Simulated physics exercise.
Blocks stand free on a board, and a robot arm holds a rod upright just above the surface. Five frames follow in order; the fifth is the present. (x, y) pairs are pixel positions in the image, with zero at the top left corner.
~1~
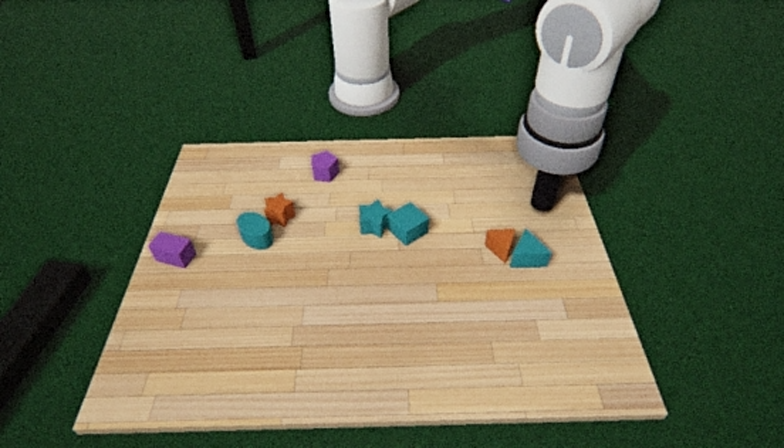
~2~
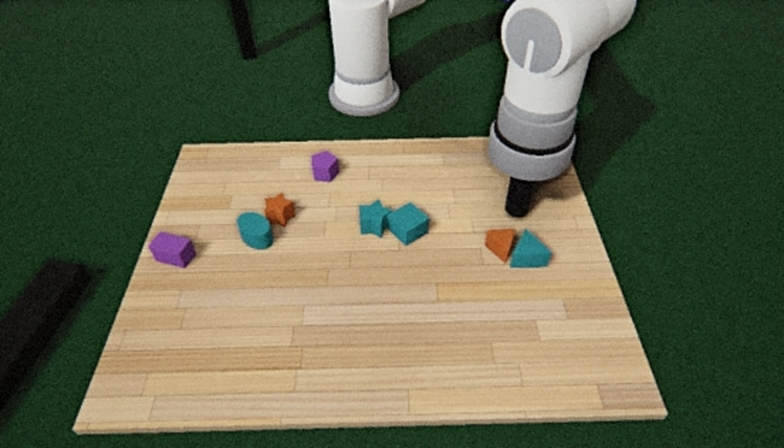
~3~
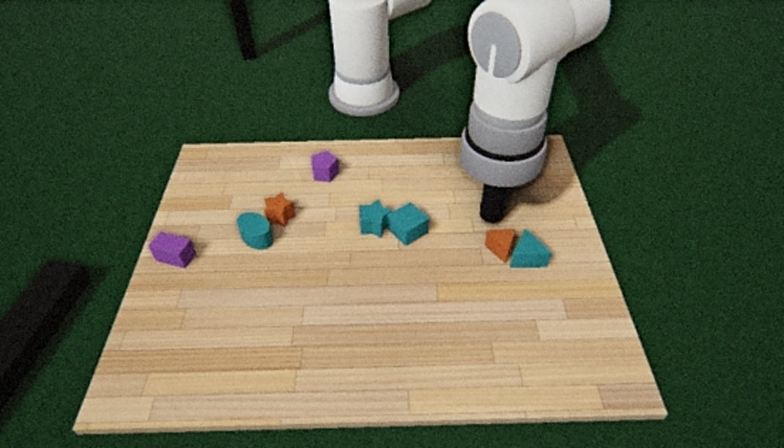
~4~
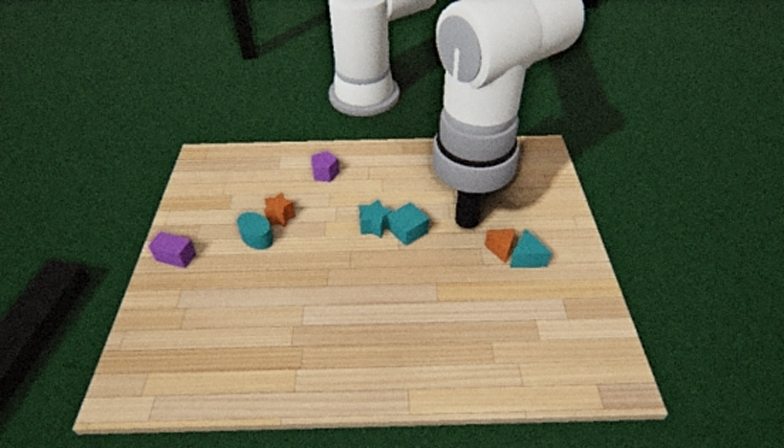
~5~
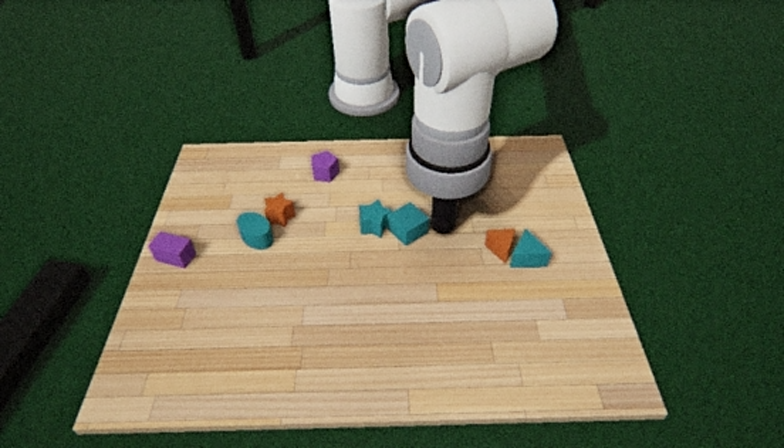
The video shows a robot arm holding a dark rod upright over a wooden board scattered with purple, orange and turquoise blocks. The arm moves the rod steadily left, close to the turquoise square piece, while the blocks stay still.
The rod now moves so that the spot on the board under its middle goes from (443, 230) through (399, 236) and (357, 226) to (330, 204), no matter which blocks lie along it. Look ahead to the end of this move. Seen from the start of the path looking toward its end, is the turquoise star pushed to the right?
Short answer: Yes.
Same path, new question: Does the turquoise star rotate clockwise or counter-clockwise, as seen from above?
Viewed from above, clockwise.
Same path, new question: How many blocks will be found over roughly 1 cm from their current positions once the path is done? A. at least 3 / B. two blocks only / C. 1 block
My pick is B.
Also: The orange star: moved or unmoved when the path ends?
The orange star does not move.
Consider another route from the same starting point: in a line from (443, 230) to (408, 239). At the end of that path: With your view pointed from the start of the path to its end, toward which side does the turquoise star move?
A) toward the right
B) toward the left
Letter A.
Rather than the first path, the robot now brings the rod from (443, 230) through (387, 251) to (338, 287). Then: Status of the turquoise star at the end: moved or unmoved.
Displaced, by a centimetre or more.
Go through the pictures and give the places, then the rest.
Rod tip at (542, 204); block tops, orange star at (277, 203); purple pentagon at (323, 159); turquoise star at (374, 211); turquoise square piece at (408, 216), in the first frame.
Rod at (516, 210); blocks unchanged, in the second frame.
Rod at (491, 215); blocks unchanged, in the third frame.
Rod at (467, 221); blocks unchanged, in the fourth frame.
Rod at (443, 226); orange star at (277, 203); purple pentagon at (323, 159); turquoise star at (374, 211); turquoise square piece at (408, 216), in the fifth frame.
What follows on the original path. One third of the way, rod at (398, 232); turquoise star at (346, 203), turned 20° clockwise; turquoise square piece at (369, 217), turned 25° clockwise.
Two thirds of the way, rod at (357, 221); turquoise star at (333, 194), turned 50° clockwise; turquoise square piece at (328, 215), turned 30° clockwise.
At the end, rod at (329, 199); orange star in place; purple pentagon in place; turquoise star at (310, 175), turned 55° clockwise; turquoise square piece at (319, 215).
